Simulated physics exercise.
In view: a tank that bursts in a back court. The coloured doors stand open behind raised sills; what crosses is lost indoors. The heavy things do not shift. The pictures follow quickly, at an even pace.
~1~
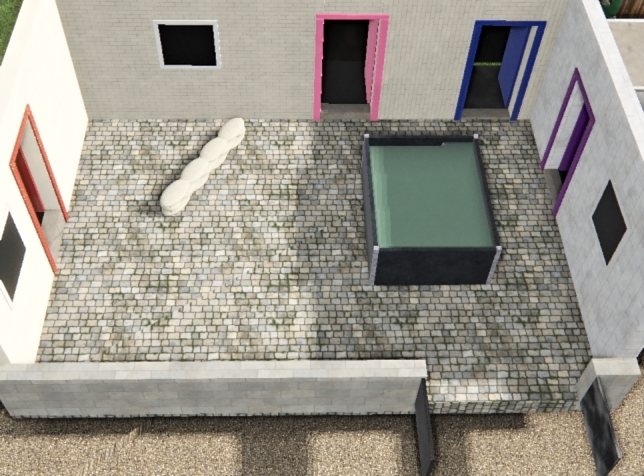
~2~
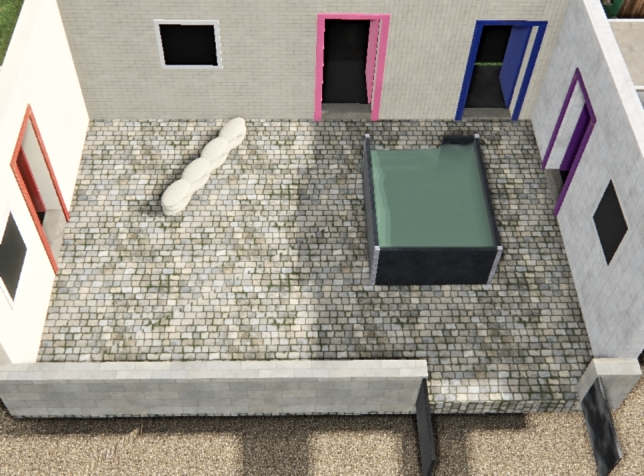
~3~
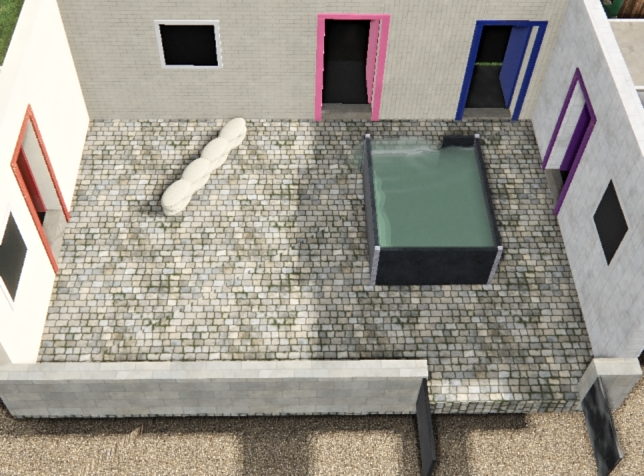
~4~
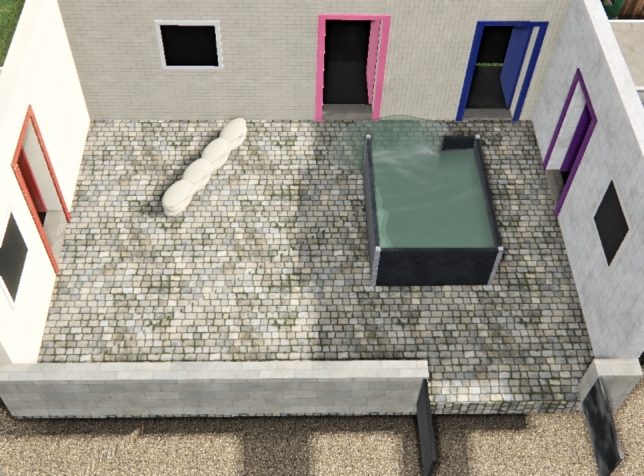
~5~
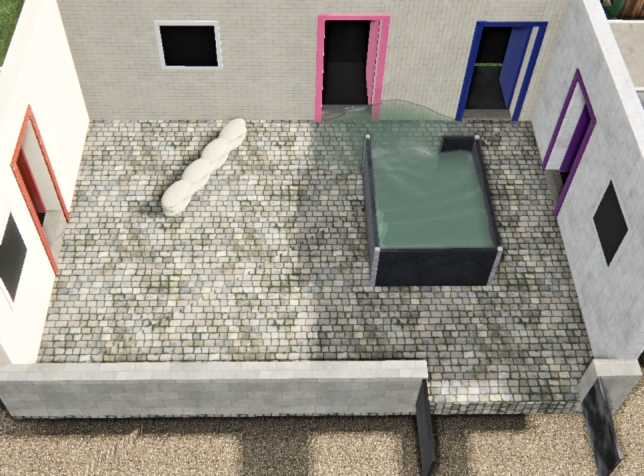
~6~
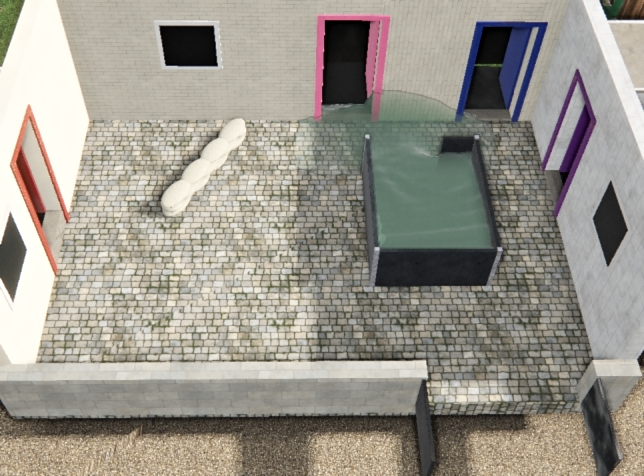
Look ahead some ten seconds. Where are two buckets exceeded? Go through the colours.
The purple door takes more than that; the blue door takes more than that; the red door stays under that; the pink door takes more than that.
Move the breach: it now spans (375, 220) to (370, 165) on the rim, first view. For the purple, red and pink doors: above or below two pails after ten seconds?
My reading: The purple one stays under; the red one stays under; the pink one holds.
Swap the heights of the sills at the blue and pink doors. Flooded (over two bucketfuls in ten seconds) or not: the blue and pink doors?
My reading: The blue door is under; the pink door goes over.
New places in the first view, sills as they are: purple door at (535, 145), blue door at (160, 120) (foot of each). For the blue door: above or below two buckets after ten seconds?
The blue one holds.
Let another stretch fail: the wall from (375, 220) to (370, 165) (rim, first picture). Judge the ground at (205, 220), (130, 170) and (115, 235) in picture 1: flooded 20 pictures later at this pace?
In turn: Under water, flooded, awash.
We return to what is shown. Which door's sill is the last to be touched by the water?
Last comes the red door.
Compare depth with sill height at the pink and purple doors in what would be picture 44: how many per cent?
About 80 and 150 per cent.
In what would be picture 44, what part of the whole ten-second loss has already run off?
I make it 65 per cent.
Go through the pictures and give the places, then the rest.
Still water in the tank at (428, 193), in the first picture.
The front is at (359, 170), out from the gap on the tank's far side, in the second picture.
Water pours out on the tank's far side and has run to a hidden place, in the third picture.
Water pours out on the tank's far side and has run to (427, 121), in the fourth picture.
Water pours out on the tank's far side and has run to (325, 121), in the fifth picture.
Water pours out on the tank's far side and has run to (302, 121), in the sixth picture.
A moment on, water covers 15 % of the floor; the purple door not reached, the blue door under two buckets in, the red door not reached, the pink door over two buckets in.
Next, water covers 30 % of the floor; the purple door wet at the sill, nothing in, the blue door over two buckets in, the red door not reached, the pink door far over two buckets in.
Then, water covers 60 % of the floor; the purple door over two buckets in, the blue door over two buckets in, the red door wet at the sill, nothing in, the pink door far over two buckets in.
Later, water covers 80 % of the floor; the purple door over two buckets in, the blue door far over two buckets in, the red door wet at the sill, nothing in, the pink door far over two buckets in.
In the end, water covers 85 % of the floor; the purple door over two buckets in, the blue door far over two buckets in, the red door wet at the sill, nothing in, the pink door far over two buckets in.
